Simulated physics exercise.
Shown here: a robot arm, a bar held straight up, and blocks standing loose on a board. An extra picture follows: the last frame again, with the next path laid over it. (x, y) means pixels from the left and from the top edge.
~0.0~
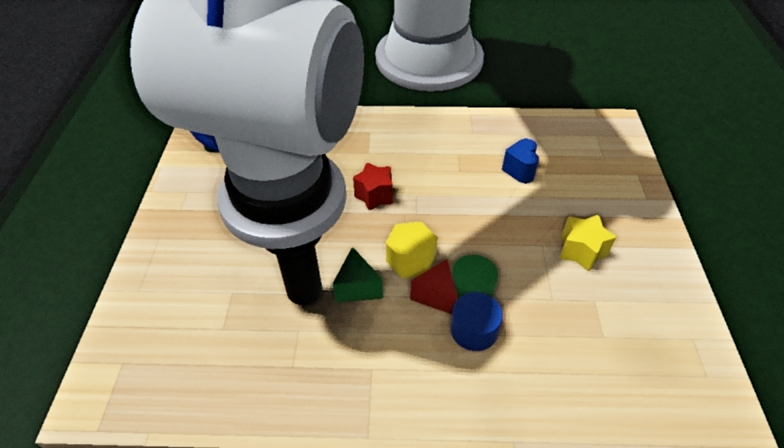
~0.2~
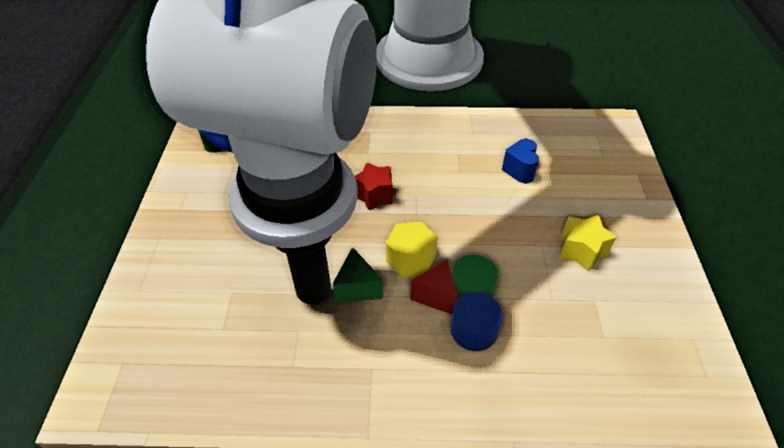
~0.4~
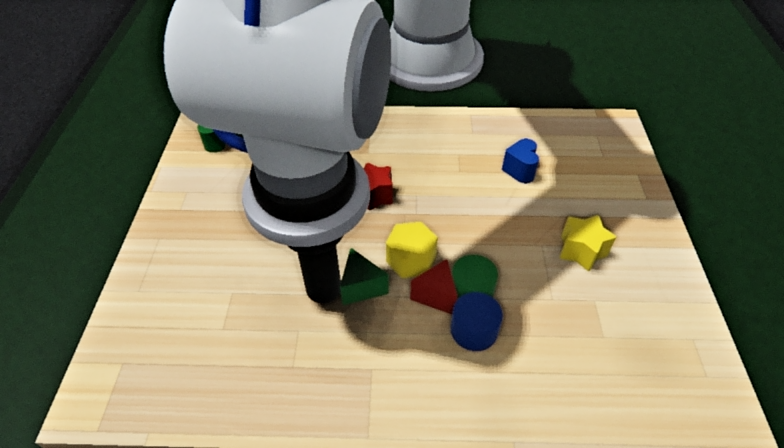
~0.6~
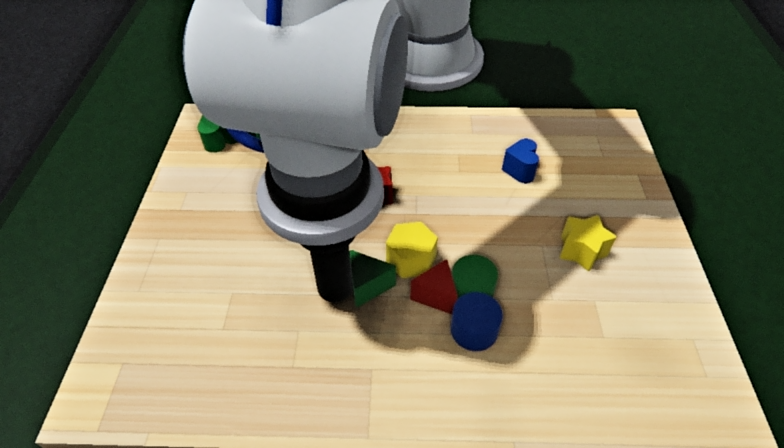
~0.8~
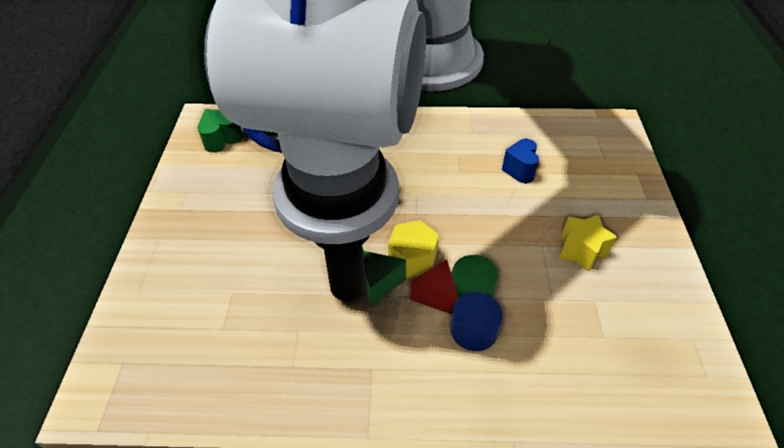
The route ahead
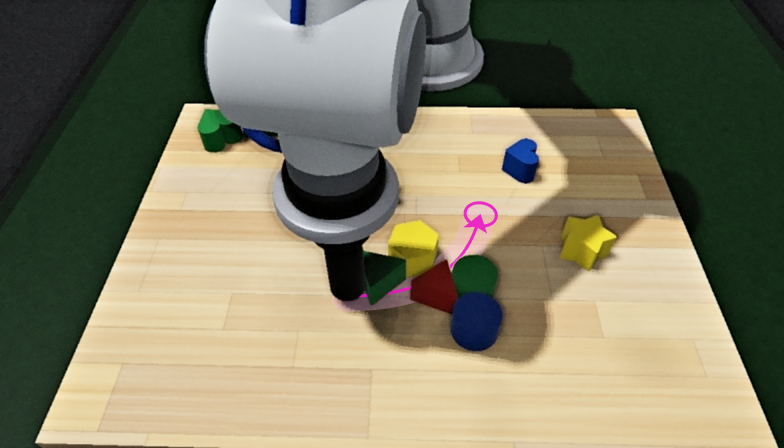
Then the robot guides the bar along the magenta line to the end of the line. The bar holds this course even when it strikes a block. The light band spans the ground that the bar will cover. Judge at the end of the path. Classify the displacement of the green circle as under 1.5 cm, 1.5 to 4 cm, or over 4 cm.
Overall it shifts between 1.5 and 4 cm.
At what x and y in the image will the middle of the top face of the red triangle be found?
Put as a pixel place, it's (461, 284).
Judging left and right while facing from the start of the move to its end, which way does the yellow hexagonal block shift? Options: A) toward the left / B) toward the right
A
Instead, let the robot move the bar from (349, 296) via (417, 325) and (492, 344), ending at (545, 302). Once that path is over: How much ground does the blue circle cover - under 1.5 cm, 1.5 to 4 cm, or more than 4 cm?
Ends over 4 cm away.
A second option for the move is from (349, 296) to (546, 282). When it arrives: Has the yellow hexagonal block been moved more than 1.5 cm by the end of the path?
That would be a yes.
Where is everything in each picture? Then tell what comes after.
Bar tip (305, 291); block tops, green triangle (356, 269); yellow hexagonal block (412, 240); red triangle (438, 278); green circle (475, 272); blue circle (478, 312), in the first frame.
Bar (314, 290); blocks unchanged, in the second frame.
Bar (324, 289); green triangle (360, 269), in the third frame.
Bar (335, 288); green triangle (367, 267), in the fourth frame.
Bar (348, 287); green triangle (378, 265); yellow hexagonal block (414, 239); red triangle (438, 278); green circle (475, 272); blue circle (478, 312), in the fifth frame.
Path on the board, from (349, 296) through (413, 287) and (461, 256) to (481, 214).
The first path, step by step. One third of the way, bar (414, 277); green triangle (442, 254); yellow hexagonal block (431, 224), turned 40° anticlockwise; red triangle (453, 284), turned 15° anticlockwise; green circle (486, 271); blue circle (487, 319).
Two thirds of the way, bar (463, 245); green triangle (486, 218), turned 50° anticlockwise; yellow hexagonal block (438, 209), turned 80° anticlockwise; red triangle (461, 284); green circle (496, 270); blue circle (490, 323).
At the end, bar (482, 204); green triangle (513, 191), turned 15° clockwise; yellow hexagonal block (437, 205), turned 100° anticlockwise; red triangle (461, 284); green circle (496, 270); blue circle (490, 323).
